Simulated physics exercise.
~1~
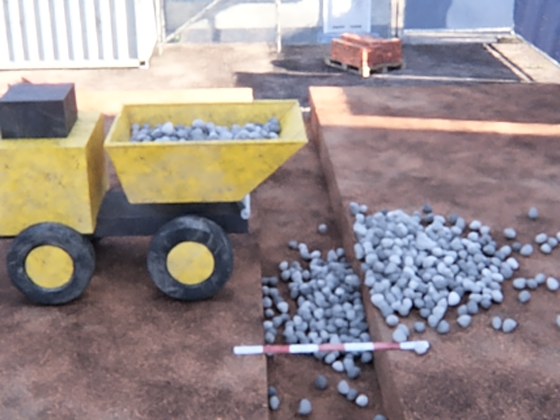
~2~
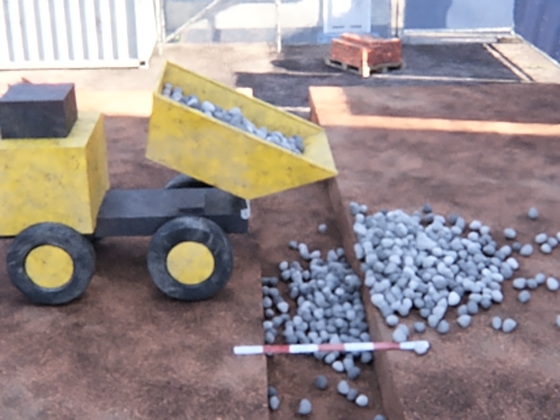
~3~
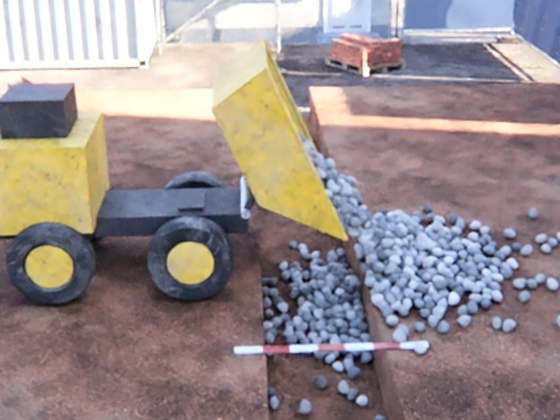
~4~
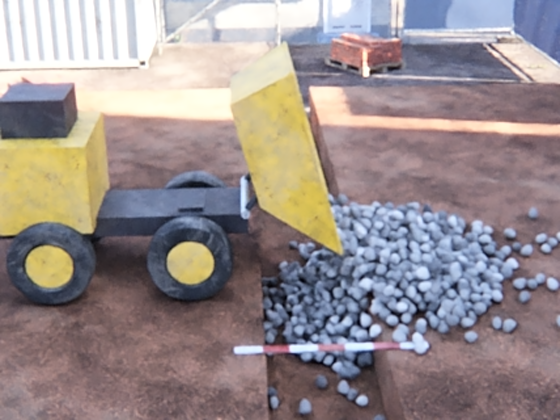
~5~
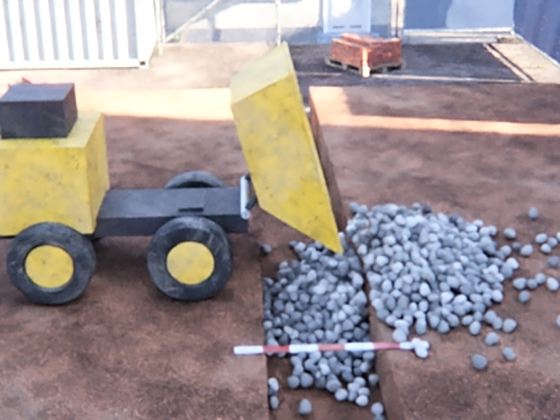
The clip shows a yellow site dumper beside a trench, its skip of grey stones tipping steeply forward to the right and pouring them onto stones already lying in and beyond the trench, until the skip stays raised above a larger spread heap.
